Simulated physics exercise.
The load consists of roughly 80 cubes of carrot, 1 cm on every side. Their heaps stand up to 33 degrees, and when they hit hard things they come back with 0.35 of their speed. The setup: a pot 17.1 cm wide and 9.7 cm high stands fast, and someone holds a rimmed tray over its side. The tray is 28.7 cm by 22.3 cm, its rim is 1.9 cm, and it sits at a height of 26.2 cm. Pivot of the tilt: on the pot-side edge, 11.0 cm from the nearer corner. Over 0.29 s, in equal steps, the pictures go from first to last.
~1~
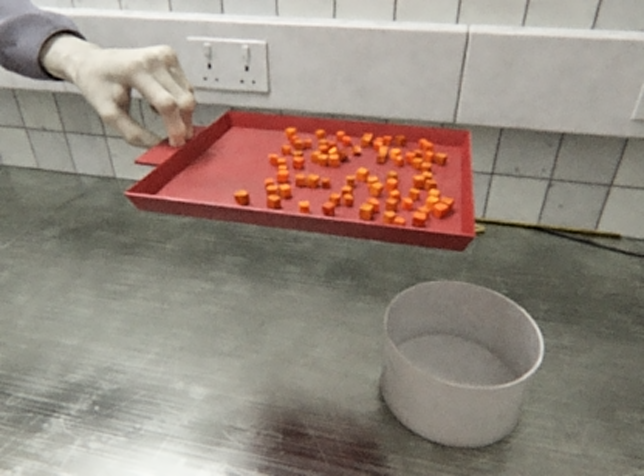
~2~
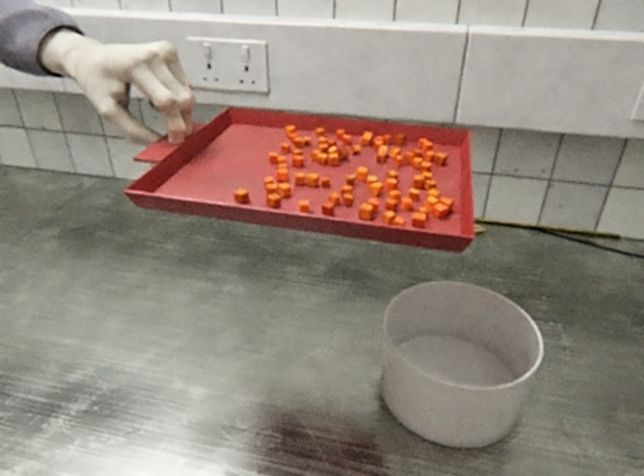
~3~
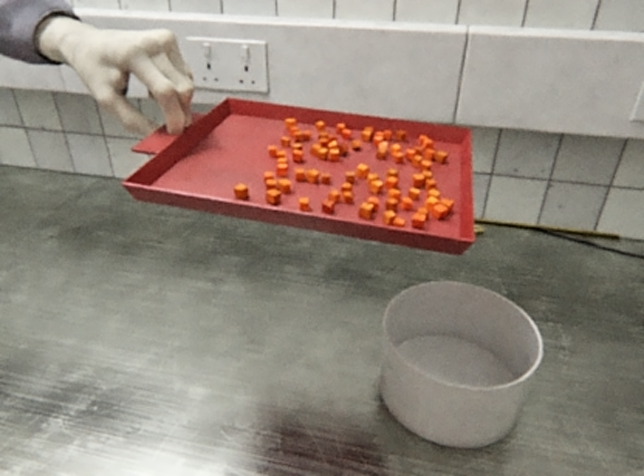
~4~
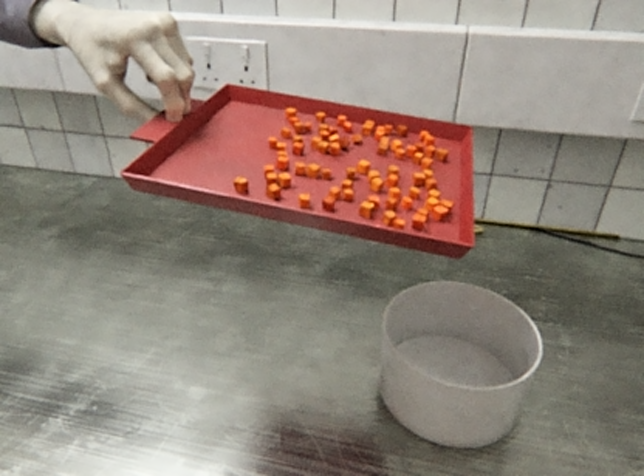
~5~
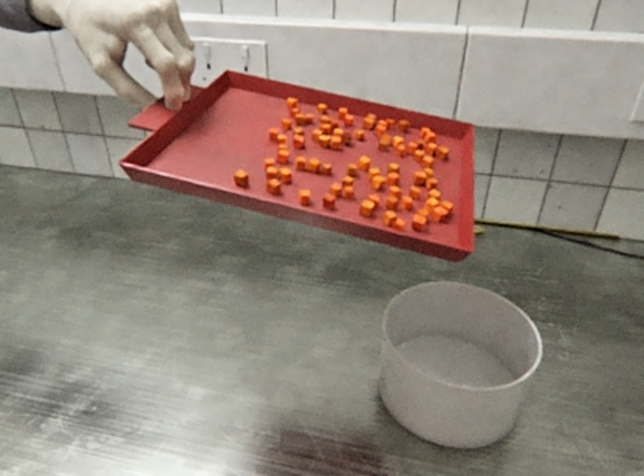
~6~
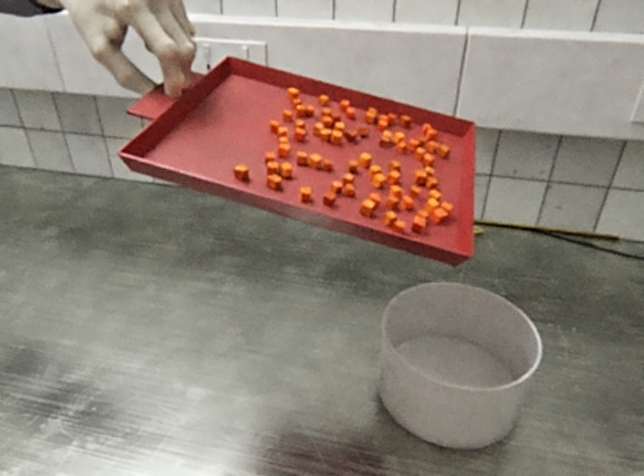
We see a hand gripping the left end of a red rimmed tray scattered with small orange cubes, gradually raising that end so the tray slants down to the right above a pale round pot, while the cubes barely shift.
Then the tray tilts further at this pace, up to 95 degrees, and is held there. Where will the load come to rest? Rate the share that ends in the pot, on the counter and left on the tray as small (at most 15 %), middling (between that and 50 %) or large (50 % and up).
Pot - middling, counter - large, left on the tray - small.
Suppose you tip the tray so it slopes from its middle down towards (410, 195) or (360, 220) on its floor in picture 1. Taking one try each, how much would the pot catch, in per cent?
That would be close to 60 per cent, then close to 35 per cent.
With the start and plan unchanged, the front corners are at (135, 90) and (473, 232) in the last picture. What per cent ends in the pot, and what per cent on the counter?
In the pot: 55 per cent; on the counter: 45 per cent.
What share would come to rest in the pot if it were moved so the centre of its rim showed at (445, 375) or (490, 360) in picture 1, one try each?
The shares would be near 95 and 80 per cent respectively.
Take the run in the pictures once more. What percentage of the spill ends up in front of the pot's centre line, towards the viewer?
About 100 percent of the spill.
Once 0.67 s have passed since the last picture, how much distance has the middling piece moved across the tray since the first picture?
Roughly 10 cm.
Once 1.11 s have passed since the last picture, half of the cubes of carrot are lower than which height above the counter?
Height: Around 24 cm.
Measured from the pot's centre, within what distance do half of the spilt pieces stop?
Some 22 centimetres.
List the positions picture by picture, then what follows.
In the first frame, tray tilt 0 degrees, front corners at (135, 190) and (466, 230); middle of the pieces at (363, 175); pot at (462, 328).
In the second frame, tray tilt 1 degrees, front corners at (134, 188) and (466, 232); middle of the pieces at (363, 174).
In the third frame, tray tilt 3 degrees, front corners at (132, 181) and (465, 235), lowest corner right front; middle of the pieces at (363, 171).
In the fourth frame, tray tilt 7 degrees, front corners at (131, 170) and (465, 240), lowest corner right front; middle of the pieces at (363, 167).
In the fifth frame, tray tilt 10 degrees, front corners at (130, 161) and (465, 244), lowest corner right front; middle of the pieces at (364, 164).
In the sixth frame, tray tilt 13 degrees, front corners at (129, 151) and (464, 249), lowest corner right front; middle of the pieces at (365, 160); pot at (460, 329).
Then, 0.67 s after the last picture, tilt 52 degrees; the tray holds 95 %, the pot 0 %.
Then, 1.11 s after the last picture, tilt 77 degrees; the tray holds 65 %, the pot 5 %.
Then, 1.63 s after the last picture, tilt 95 degrees; the tray holds 25 %, the pot 15 %.
In the end, pot 40 %, counter 60 %, tray 0 %.
